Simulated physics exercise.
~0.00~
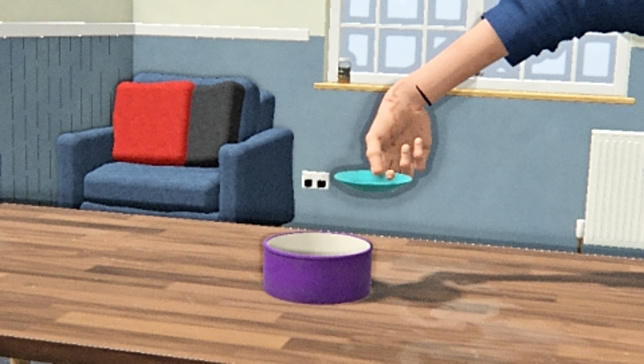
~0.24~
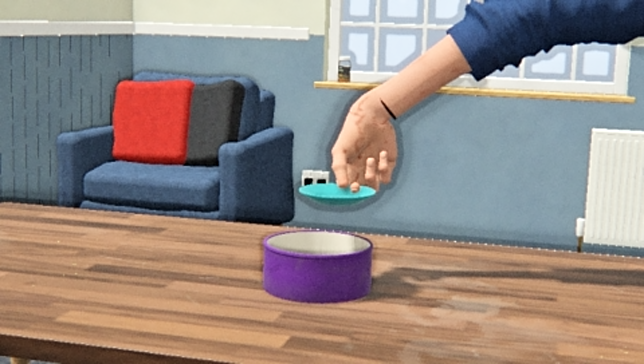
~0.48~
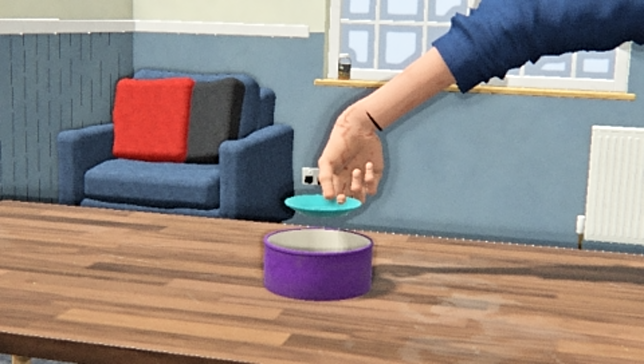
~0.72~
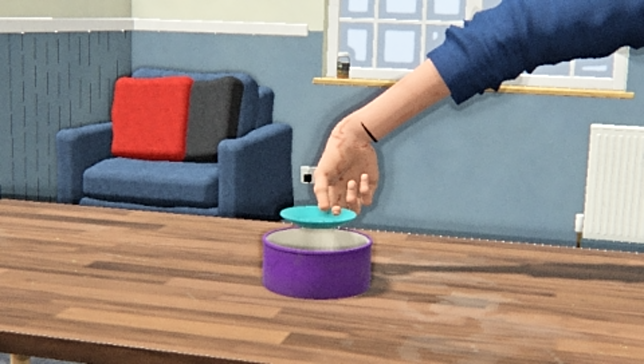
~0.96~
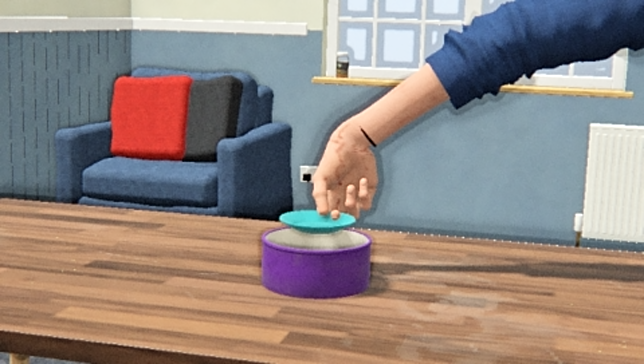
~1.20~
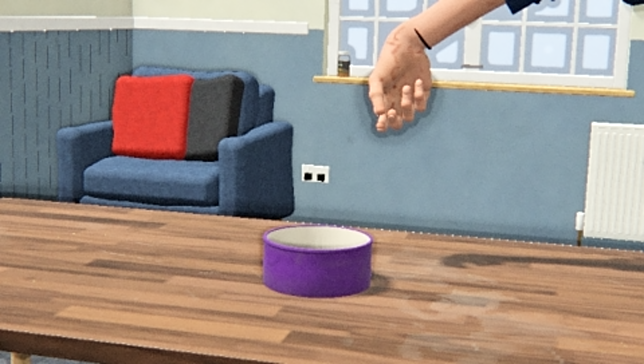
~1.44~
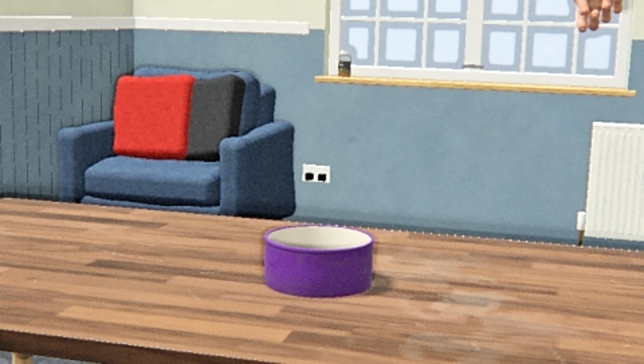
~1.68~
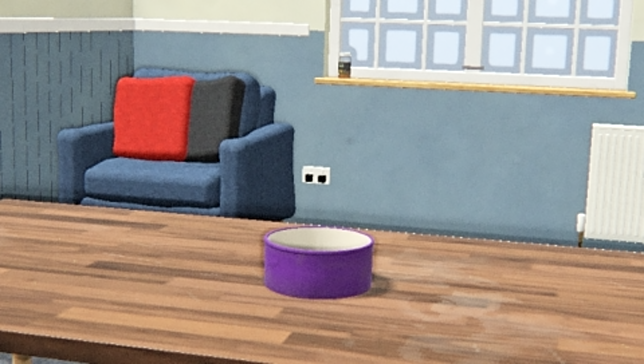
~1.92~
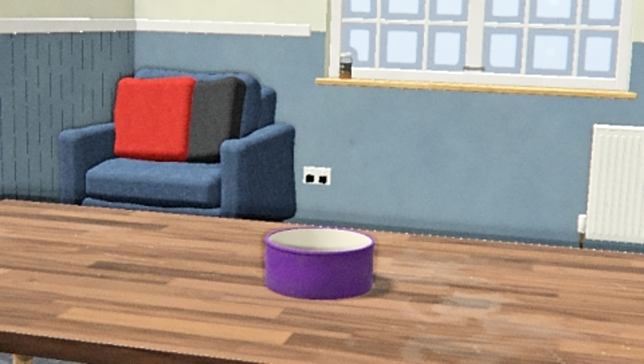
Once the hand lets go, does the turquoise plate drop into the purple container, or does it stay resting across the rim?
The turquoise plate drops inside the purple container. It is not wide enough to cover the opening, so it slips past the rim and out of sight.
